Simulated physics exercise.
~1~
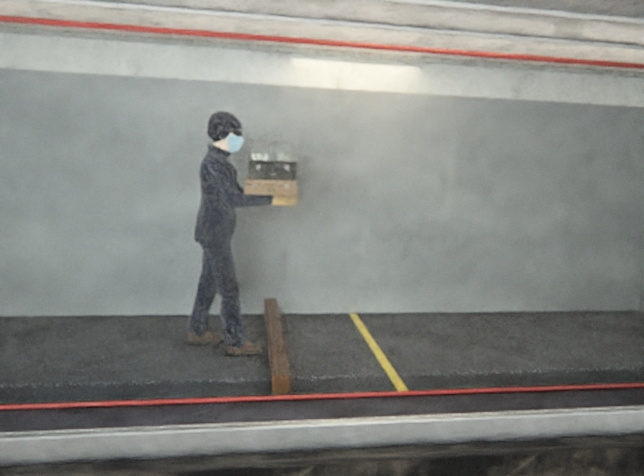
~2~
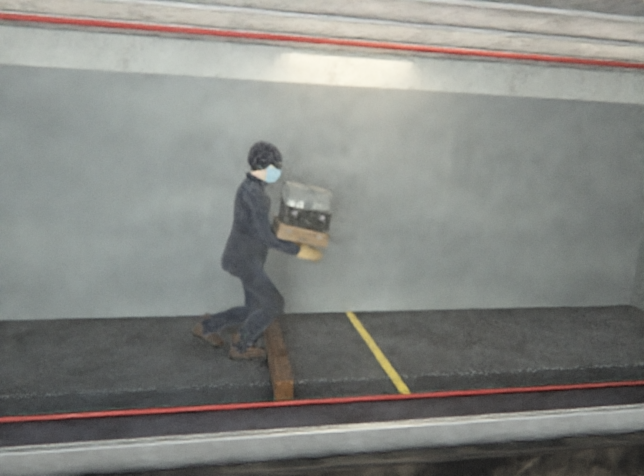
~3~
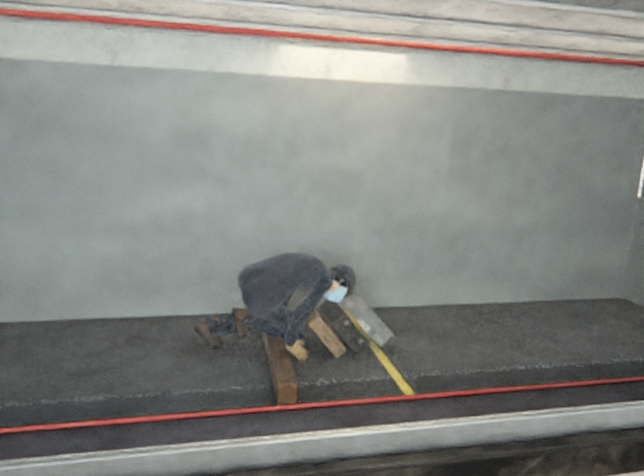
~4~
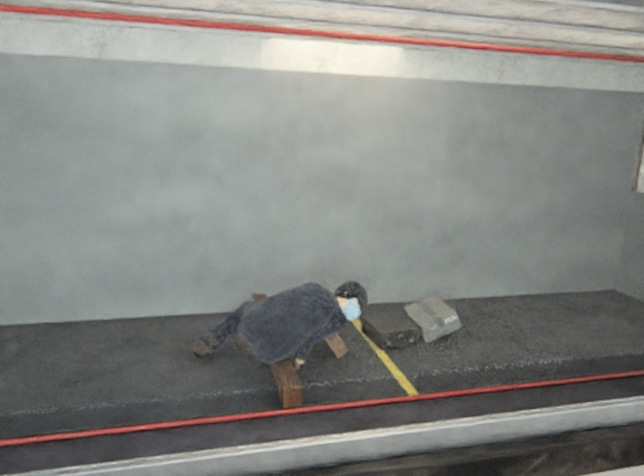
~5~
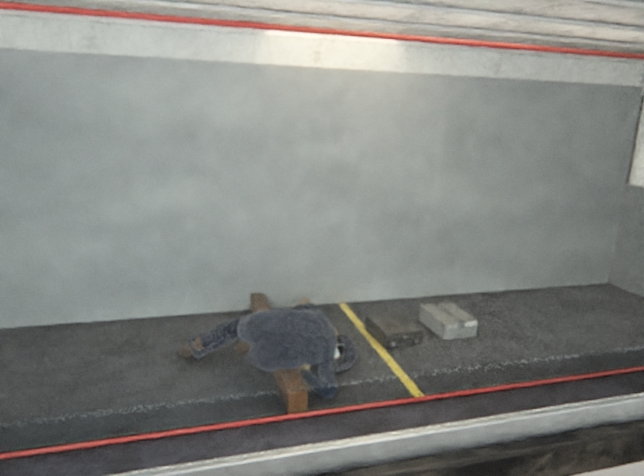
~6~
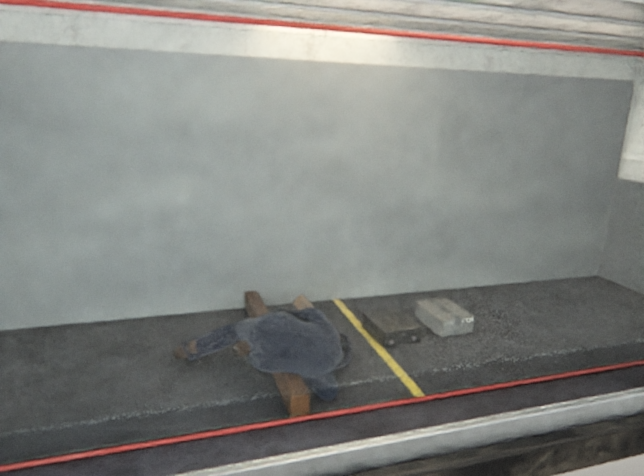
Masked passenger carrying stacked cases pitching forward over a brown rail, collapsing short of the yellow line as two cases land beyond it.
